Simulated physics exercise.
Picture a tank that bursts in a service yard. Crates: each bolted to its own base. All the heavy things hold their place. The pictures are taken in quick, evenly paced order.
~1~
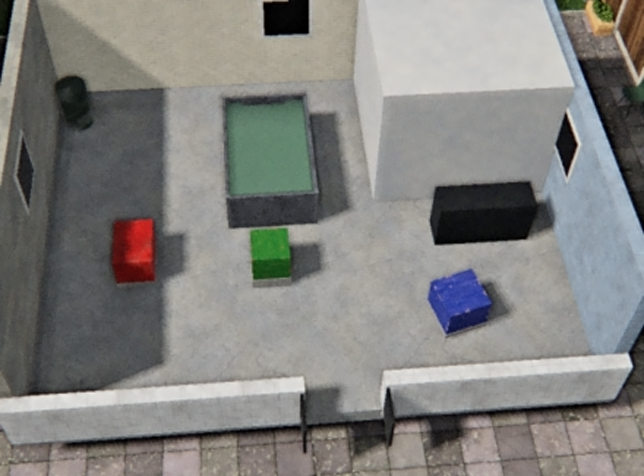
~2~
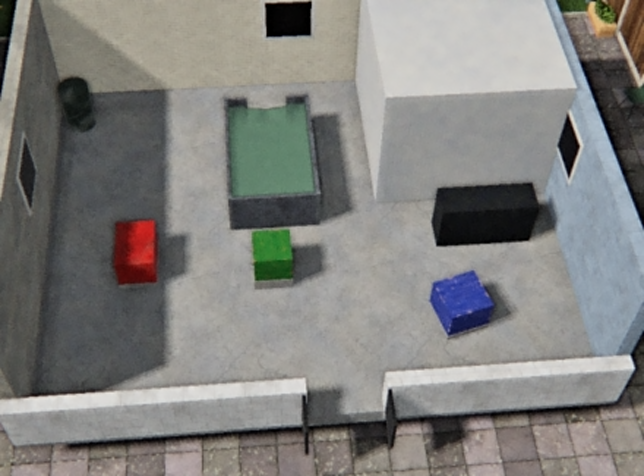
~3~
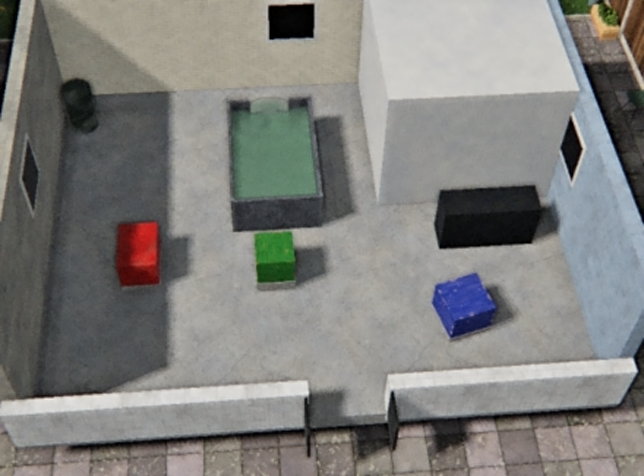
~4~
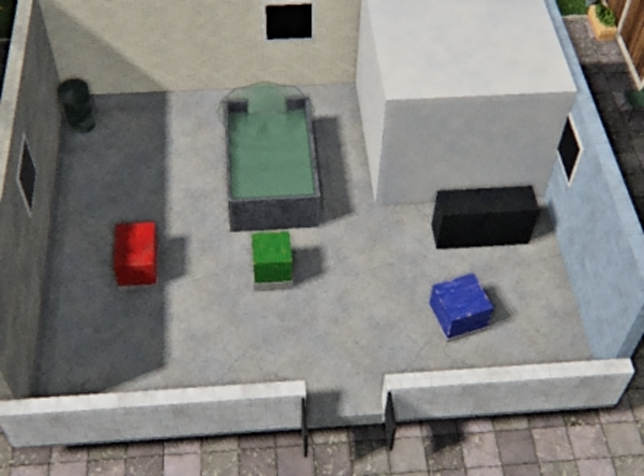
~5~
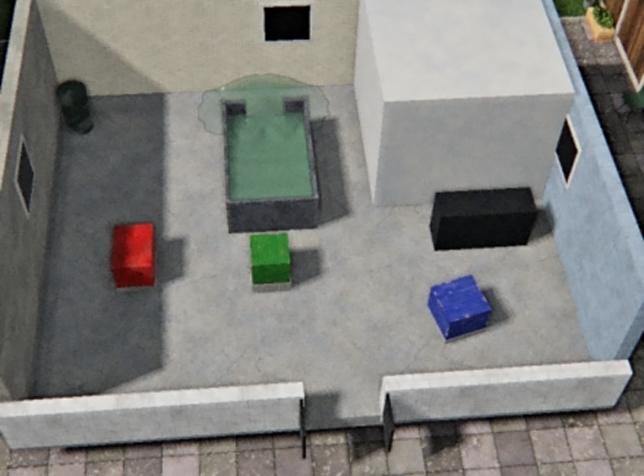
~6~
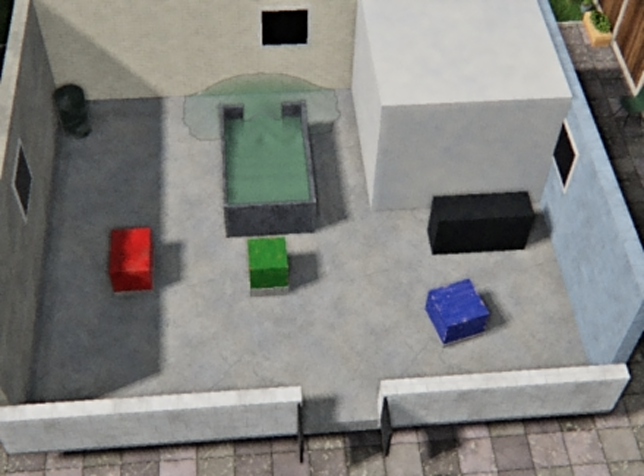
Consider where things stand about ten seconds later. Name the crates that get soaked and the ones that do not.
One by one: The red crate is left dry; the green crate is left dry; the blue crate is left dry.
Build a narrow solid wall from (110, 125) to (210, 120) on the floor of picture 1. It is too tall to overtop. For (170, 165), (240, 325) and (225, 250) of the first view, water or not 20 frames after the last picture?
Outcome by spot, in order - unwatered, unwatered, unwatered.
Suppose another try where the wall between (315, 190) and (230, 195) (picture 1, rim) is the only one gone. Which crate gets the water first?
That would be the crate marked green.
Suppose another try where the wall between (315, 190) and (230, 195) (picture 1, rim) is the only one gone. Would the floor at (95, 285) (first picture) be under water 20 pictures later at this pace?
I'd say it's left alone there.
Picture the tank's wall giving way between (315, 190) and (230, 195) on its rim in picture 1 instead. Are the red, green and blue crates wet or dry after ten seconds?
In that case the red crate is flooded, the green crate is flooded and the blue crate is flooded.
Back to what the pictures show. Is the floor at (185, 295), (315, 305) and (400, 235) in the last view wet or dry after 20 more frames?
First spot clear, second spot swamped, third spot clear.
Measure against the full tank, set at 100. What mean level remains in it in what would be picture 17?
Near 60 in a hundred.
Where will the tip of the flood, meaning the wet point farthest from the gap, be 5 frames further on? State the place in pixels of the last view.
I'd say around (97, 102).
A moment on, water covers 10 % of the floor; the red crate not reached, the green crate not reached, the blue crate not reached.
Next, water covers 20 % of the floor; the red crate not reached, the green crate not reached, the blue crate not reached.
Then, water covers 35 % of the floor; the red crate not reached, the green crate water round its plinth, the blue crate not reached.
Later, water covers 65 % of the floor; the red crate water round its plinth, the green crate water round its plinth, the blue crate water round its plinth.
In the end, water covers 90 % of the floor; the red crate stayed above the water, the green crate stayed above the water, the blue crate stayed above the water.
